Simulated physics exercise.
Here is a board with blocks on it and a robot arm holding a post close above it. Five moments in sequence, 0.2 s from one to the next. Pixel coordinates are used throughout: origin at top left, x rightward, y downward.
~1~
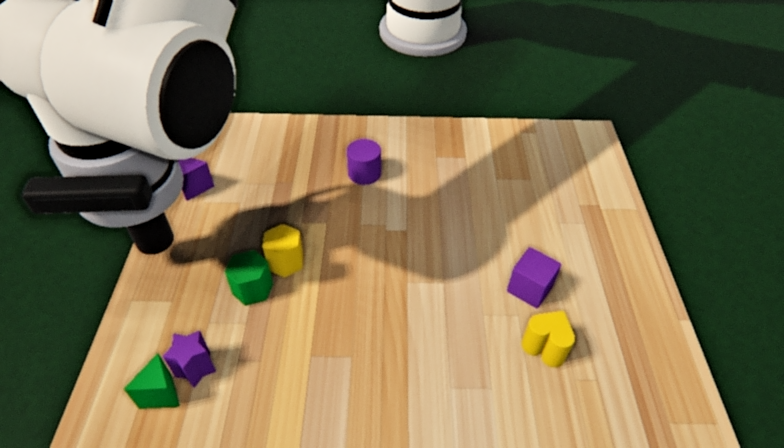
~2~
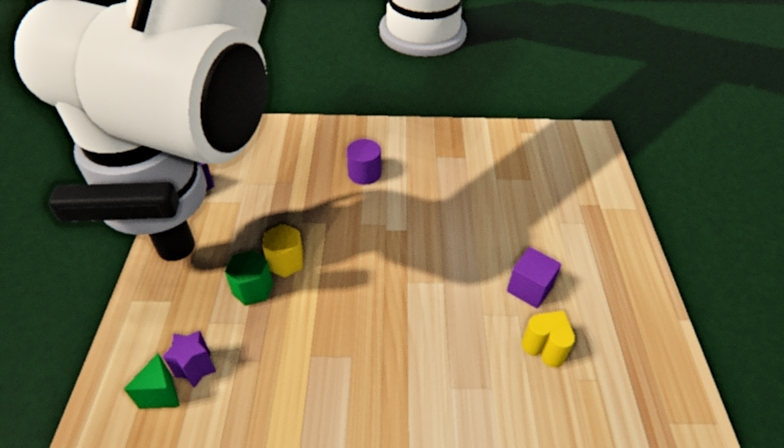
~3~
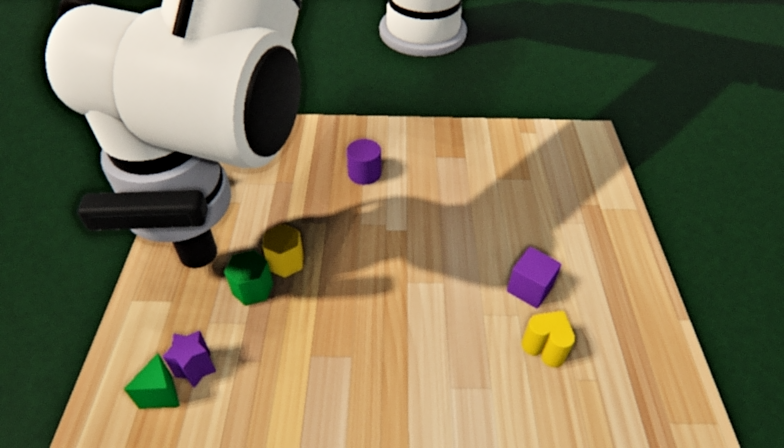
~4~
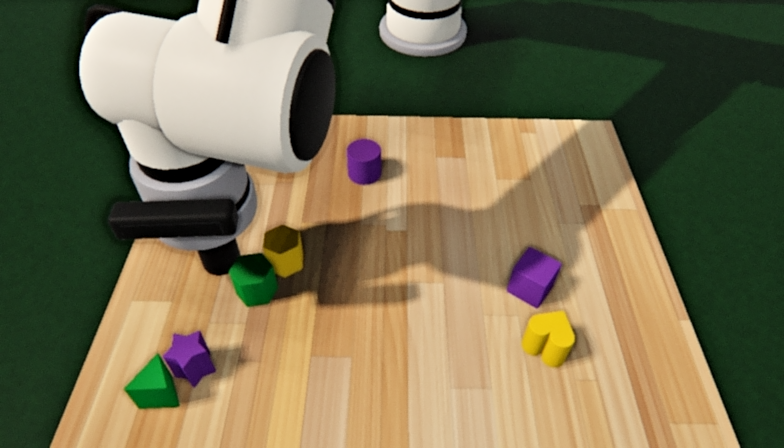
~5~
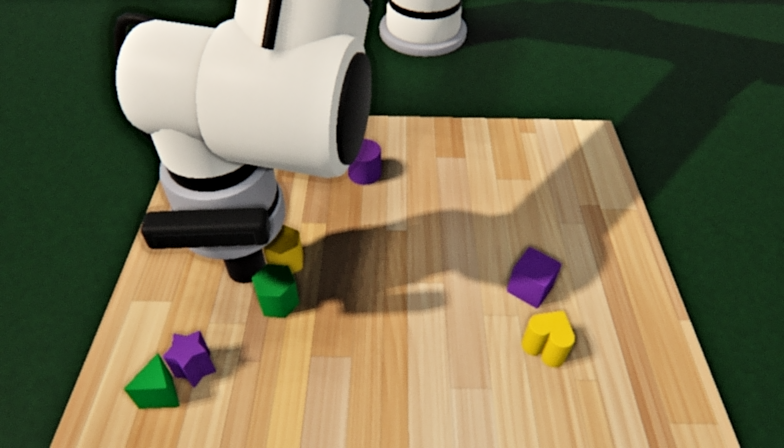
The robot arm moves right across the board and pushes the green block rightward.
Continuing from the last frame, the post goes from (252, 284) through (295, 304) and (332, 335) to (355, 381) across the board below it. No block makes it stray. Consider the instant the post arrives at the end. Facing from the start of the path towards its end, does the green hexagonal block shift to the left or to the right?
Side: Left.
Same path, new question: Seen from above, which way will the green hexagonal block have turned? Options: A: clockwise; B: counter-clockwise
The correct letter is B.
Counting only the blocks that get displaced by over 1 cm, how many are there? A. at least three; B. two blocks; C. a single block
(C)
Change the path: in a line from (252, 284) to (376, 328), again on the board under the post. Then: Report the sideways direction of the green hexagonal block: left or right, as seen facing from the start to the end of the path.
Shifts right.
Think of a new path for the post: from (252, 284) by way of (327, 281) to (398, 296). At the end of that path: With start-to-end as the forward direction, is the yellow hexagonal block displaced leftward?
Going by the path, yes.
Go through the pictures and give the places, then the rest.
Post's lower end at (156, 241); green hexagonal block at (246, 266); yellow hexagonal block at (281, 239), in the first picture.
Post at (177, 247); blocks still, in the second picture.
Post at (199, 254); blocks still, in the third picture.
Post at (222, 261); green hexagonal block at (251, 268), in the fourth picture.
Post at (247, 269); green hexagonal block at (273, 279); yellow hexagonal block at (281, 239), in the fifth picture.
The first path, step by step. One third of the way, post at (292, 290); green hexagonal block at (318, 305), turned 15° clockwise.
Two thirds of the way, post at (330, 321); green hexagonal block at (361, 336).
At the end, post at (354, 367); green hexagonal block at (397, 368), turned 35° anticlockwise; yellow hexagonal block still.
